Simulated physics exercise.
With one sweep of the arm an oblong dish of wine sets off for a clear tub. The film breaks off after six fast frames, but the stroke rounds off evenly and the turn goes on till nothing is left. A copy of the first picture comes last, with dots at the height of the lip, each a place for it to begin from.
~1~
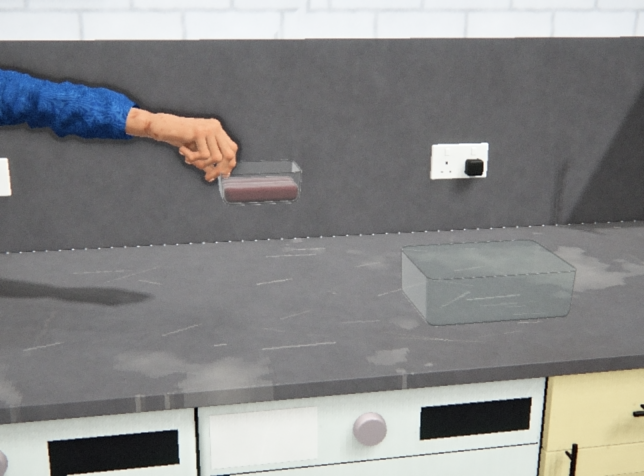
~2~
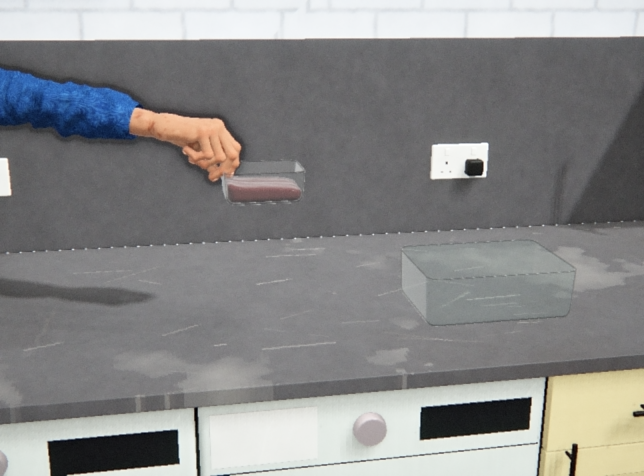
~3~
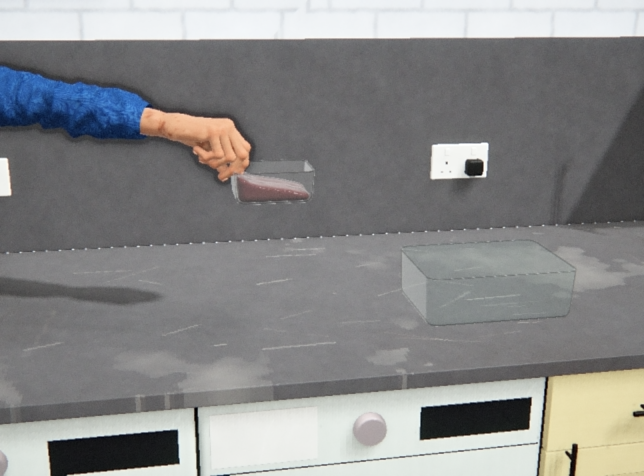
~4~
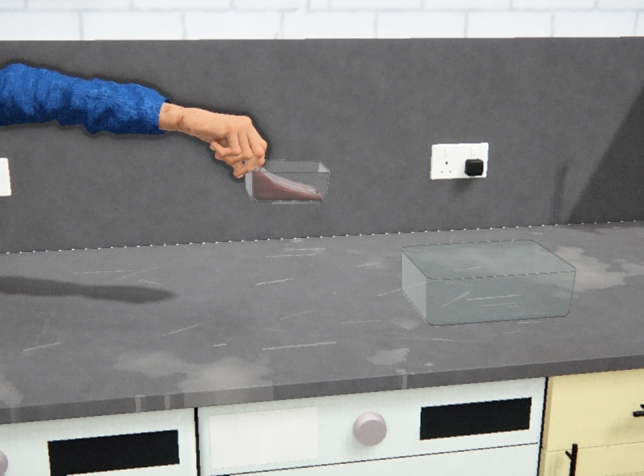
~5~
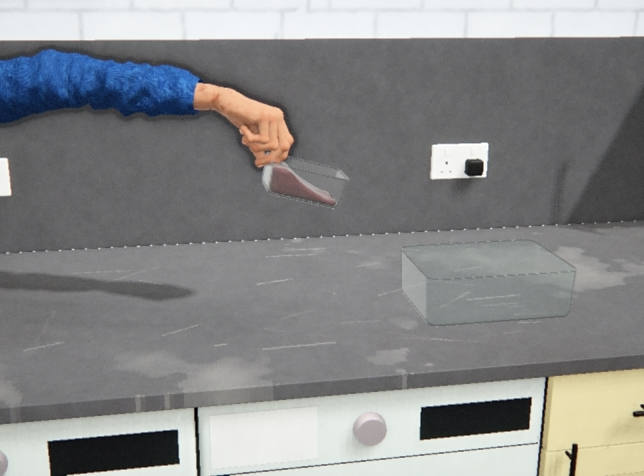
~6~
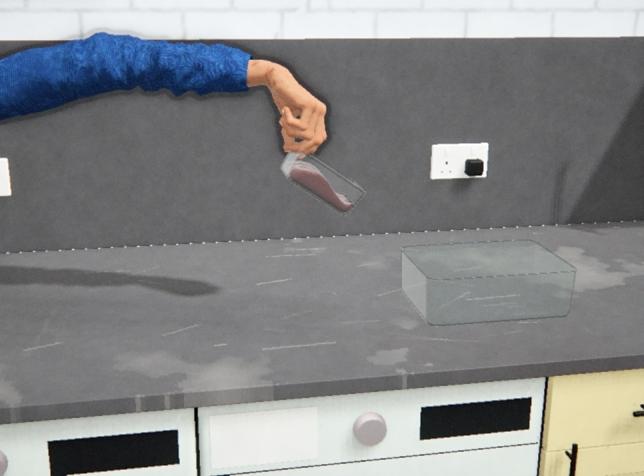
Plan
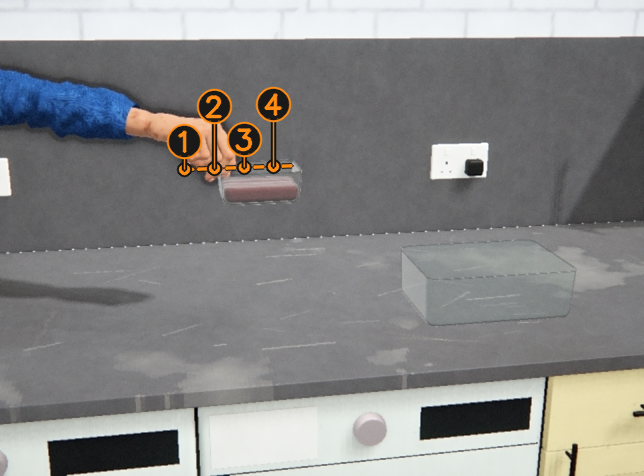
On a grey kitchen counter, a blue-sleeved arm moving a small clear dish of dark red liquid rightward, tilting it progressively.
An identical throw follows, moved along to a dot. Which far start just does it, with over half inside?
4 is the one.
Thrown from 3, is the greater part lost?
Yes.
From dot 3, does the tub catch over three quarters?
No.
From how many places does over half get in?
One.
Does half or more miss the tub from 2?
Yes, it does.
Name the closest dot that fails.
Here it is dot 3.
In orange, 1 at (184, 169); 2 at (214, 168); 3 at (244, 167); 4 at (273, 166).
If 1 is chosen, about 0 % lands in the tub, 98 % falls short.
If 2 is chosen, about 6 % lands in the tub, 91 % falls short and 3 % goes beside or beyond.
If 3 is chosen, about 29 % lands in the tub, 64 % falls short and 8 % goes beside or beyond.
If 4 is chosen, about 68 % lands in the tub, 22 % falls short and 10 % goes beside or beyond.
